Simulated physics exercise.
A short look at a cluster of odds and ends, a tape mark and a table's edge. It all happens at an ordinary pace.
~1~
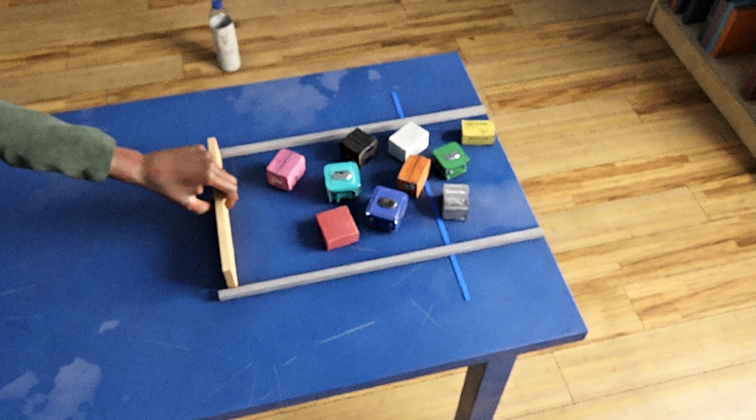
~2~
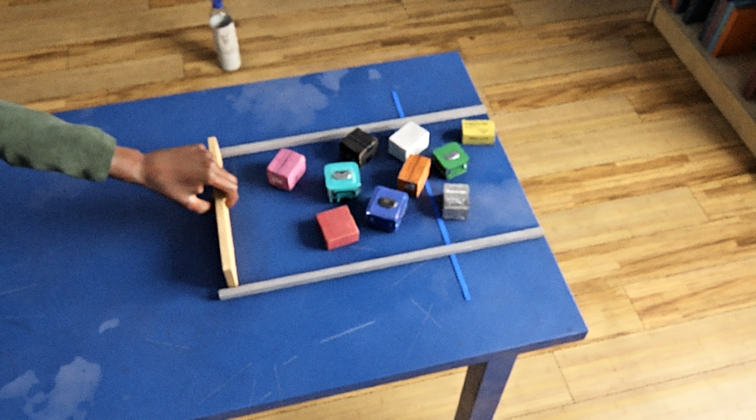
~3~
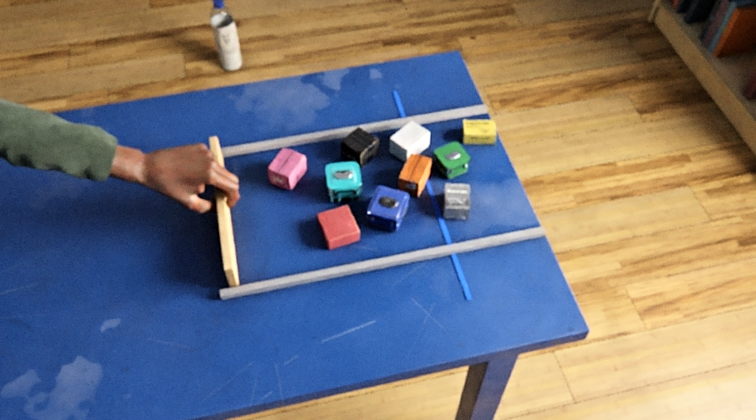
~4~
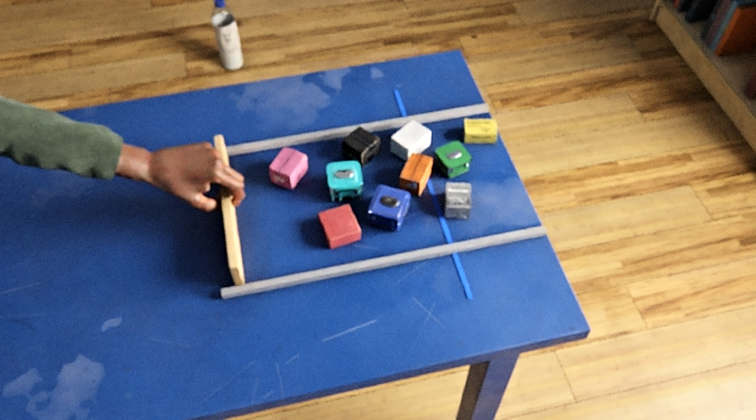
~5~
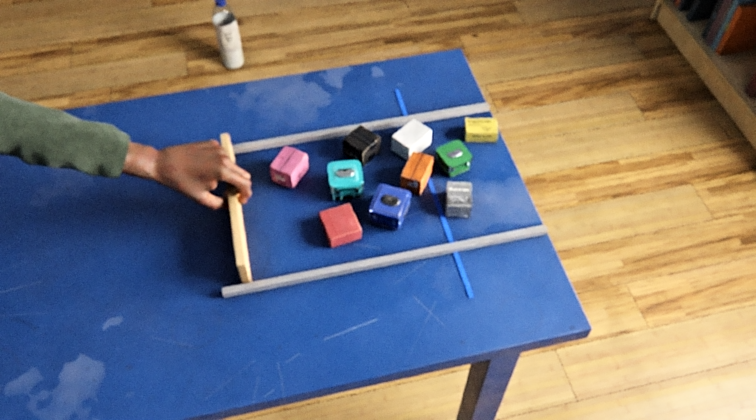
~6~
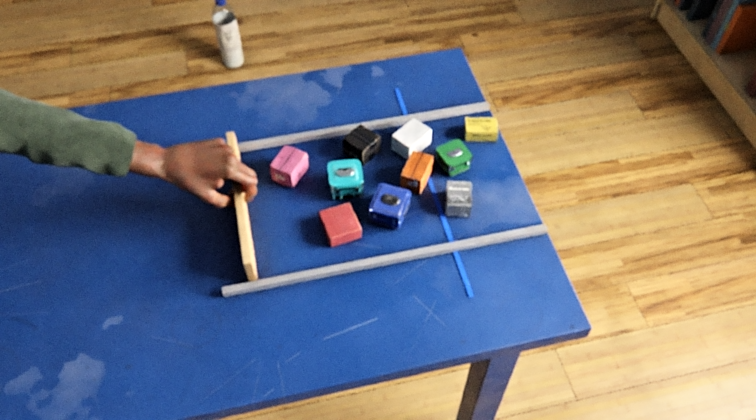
A hand in a green sleeve grips a wooden board at the left of a blue table, seen from above at an angle in a wood-floored room. Between two grey rails sit pink, black, white, yellow, teal, orange, green, red, blue and grey boxes and cases, with blue tape crossing near the right edge. The hand slides the board slightly right, not touching the still objects, as the view barely shifts.
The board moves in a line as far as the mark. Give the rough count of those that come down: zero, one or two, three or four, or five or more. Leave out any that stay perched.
As it turns out, the number that fall off is one or two.
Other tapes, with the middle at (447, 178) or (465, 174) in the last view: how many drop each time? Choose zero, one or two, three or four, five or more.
In that order: Either one or two; three or four.
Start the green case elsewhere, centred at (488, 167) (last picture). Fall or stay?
From there it stays on.
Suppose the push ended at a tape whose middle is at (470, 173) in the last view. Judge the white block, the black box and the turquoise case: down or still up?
The white block comes down, the black box holds on, the turquoise case stays on.
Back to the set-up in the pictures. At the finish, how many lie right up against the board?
In contact: 3.
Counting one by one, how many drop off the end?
The count is 1.
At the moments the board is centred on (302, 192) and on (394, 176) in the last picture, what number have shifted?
At the one place 1, at the other 10.
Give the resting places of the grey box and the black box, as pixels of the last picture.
About (512, 187), and the other about (454, 133).
Soon after, none off yet; yellow box at rest near (481, 129); green case at rest near (453, 158); grey box at rest near (458, 199).
Then, none off yet; yellow box moved a little near (496, 127); green case moved about its own width near (480, 159); grey box moved about its own width near (487, 191).
At rest, the number that fall off is one or two; fallen, yellow box.
